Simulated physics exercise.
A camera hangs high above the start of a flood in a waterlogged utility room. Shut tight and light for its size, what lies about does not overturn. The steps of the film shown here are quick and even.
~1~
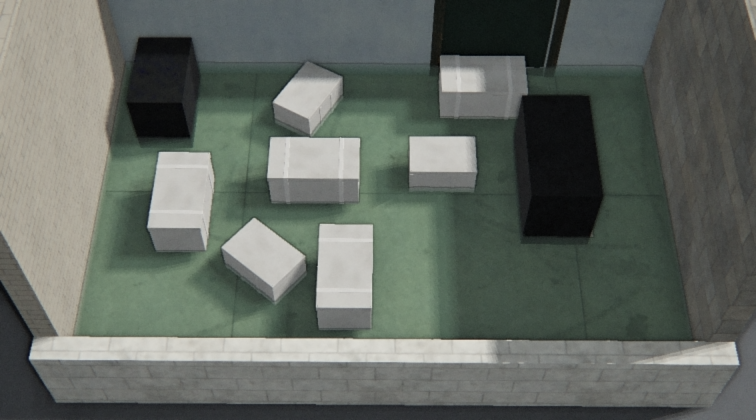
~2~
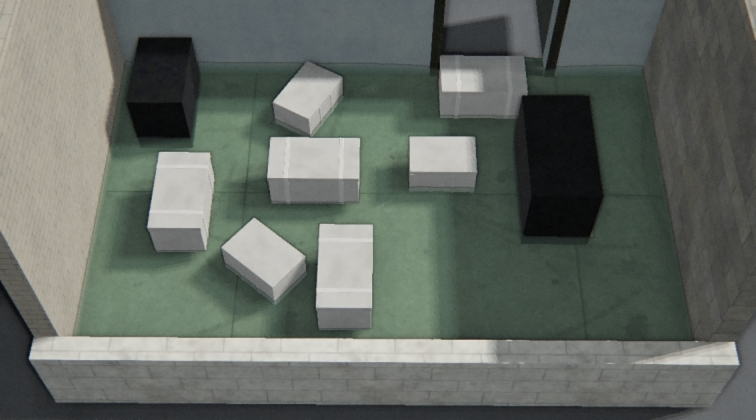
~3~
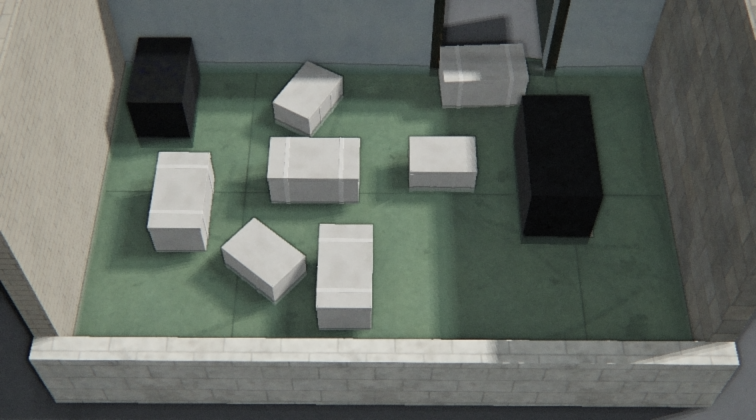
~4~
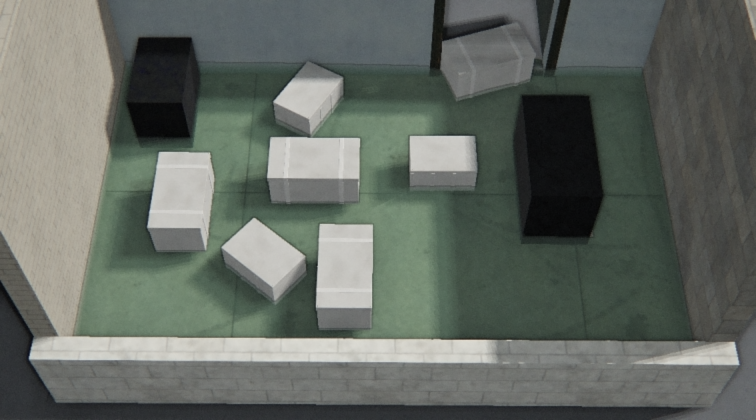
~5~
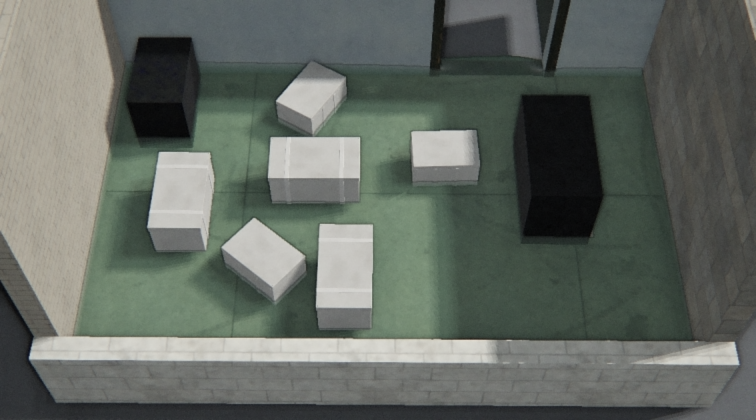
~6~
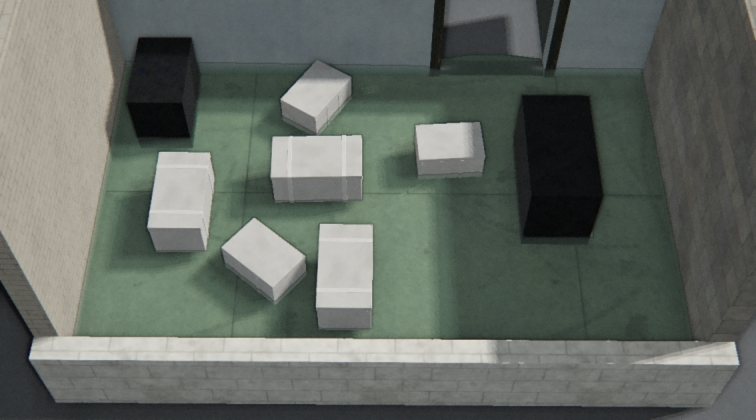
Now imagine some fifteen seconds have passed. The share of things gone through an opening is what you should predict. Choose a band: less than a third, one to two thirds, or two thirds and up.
One to two thirds.
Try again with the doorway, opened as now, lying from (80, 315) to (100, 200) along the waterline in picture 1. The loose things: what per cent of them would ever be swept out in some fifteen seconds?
Close to 60 %.
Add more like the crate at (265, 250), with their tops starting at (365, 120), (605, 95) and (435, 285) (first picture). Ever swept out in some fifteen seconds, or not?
Copy one leaves the room, copy two leaves the room, copy three never leaves.
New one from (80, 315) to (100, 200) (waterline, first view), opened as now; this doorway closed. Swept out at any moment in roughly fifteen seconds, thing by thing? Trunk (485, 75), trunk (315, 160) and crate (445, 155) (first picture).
In turn: Inside, yes, no.
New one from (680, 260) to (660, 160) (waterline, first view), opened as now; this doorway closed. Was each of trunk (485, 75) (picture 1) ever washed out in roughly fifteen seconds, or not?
My call: Through.
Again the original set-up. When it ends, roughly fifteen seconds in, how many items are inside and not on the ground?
The answer is 3.
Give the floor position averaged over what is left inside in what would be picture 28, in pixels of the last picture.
I'd say somewhere close to (354, 194).
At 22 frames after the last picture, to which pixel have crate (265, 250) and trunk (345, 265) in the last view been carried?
First near (321, 217), second near (405, 221).
A moment on, 1 of 7 are out; 6 afloat.
Next, 2 of 7 are out; 5 afloat.
Later, 3 of 7 are out; 4 afloat.
In the end, 4 of 7 are out; 3 afloat.
